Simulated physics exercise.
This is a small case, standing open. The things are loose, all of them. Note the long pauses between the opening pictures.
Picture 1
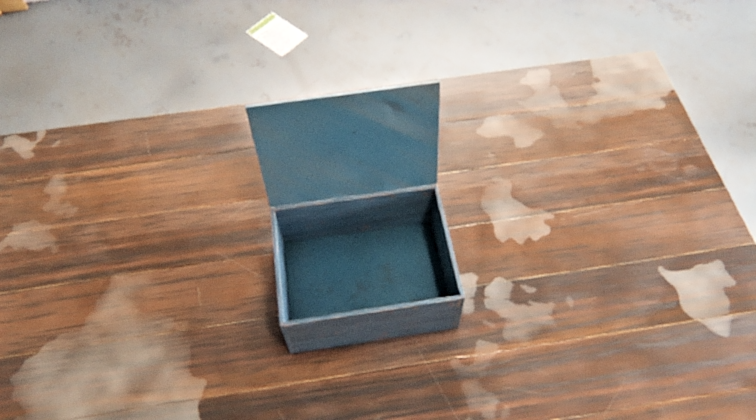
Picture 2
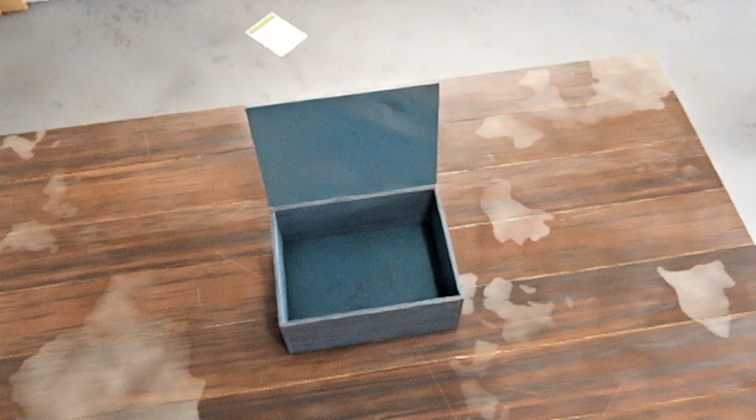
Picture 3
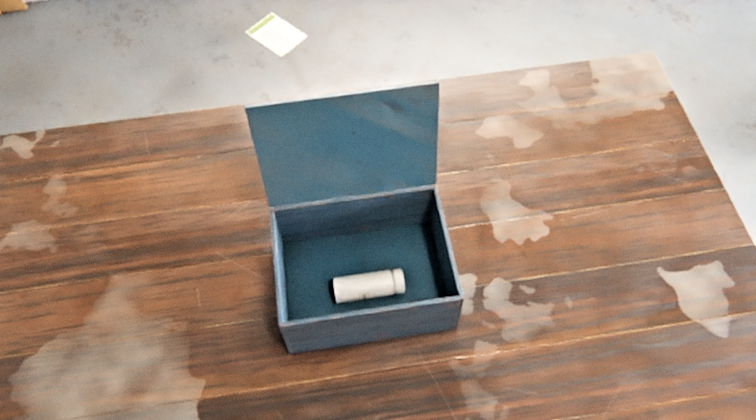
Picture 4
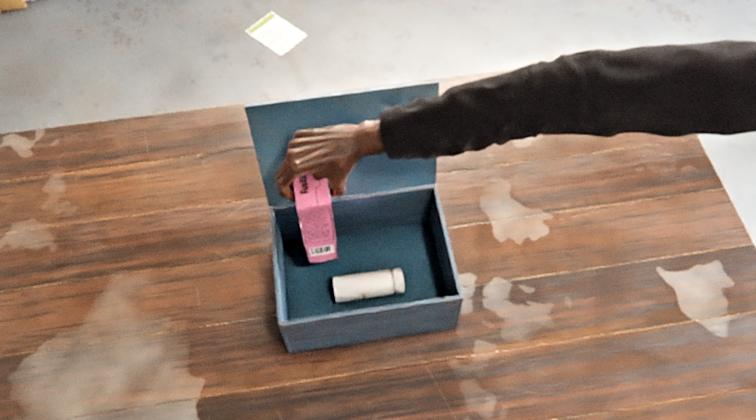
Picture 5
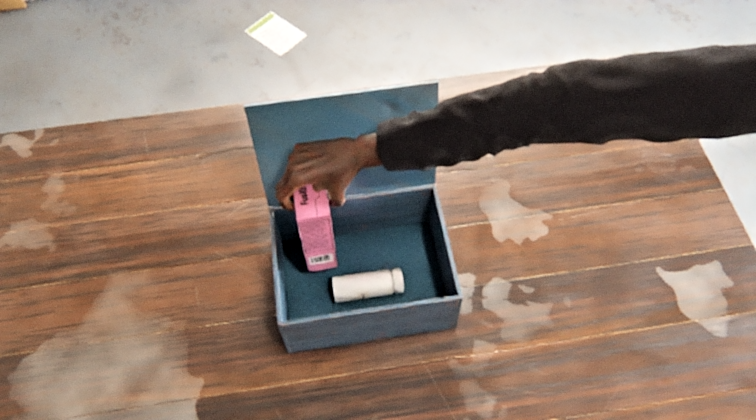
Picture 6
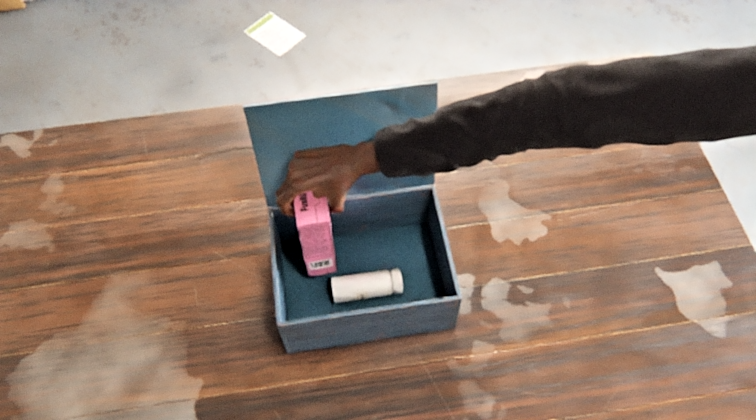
In an open blue case holding a white shaker, a hand lowers a pink carton.
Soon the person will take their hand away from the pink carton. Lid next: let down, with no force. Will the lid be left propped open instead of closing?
Yes, it stays propped open.
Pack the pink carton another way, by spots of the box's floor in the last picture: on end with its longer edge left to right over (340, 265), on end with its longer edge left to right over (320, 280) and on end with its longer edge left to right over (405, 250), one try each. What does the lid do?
Shut; open; shut.
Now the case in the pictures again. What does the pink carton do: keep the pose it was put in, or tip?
As it turns out, the pink carton changes its angle.
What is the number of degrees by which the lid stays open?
Angle: About 25°.
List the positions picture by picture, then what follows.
In the first frame, the last thing is not in view yet.
In the second frame, the last thing is not in view yet.
In the third frame, the last thing is not in view yet; white shaker (369, 286).
In the fourth frame, coming down; pink carton (316, 214); white shaker (369, 285).
In the fifth frame, coming down; pink carton (316, 223); white shaker (368, 285).
In the sixth frame, in place under the hand; pink carton (316, 229); white shaker (367, 285).
Then, 1.10 s on from there, lid starting down; pink carton shifted a little near (313, 243); white shaker shifted a little.
Then, 1.80 s on from there, lid 50° above the rim; pink carton turned 13° from how it was put near (308, 254); white shaker shifted a little.
In the end, lid 23° above the rim; toppled in the box, pink carton; white shaker unmoved. At the end, from the last picture's camera, pink carton near (303, 279).
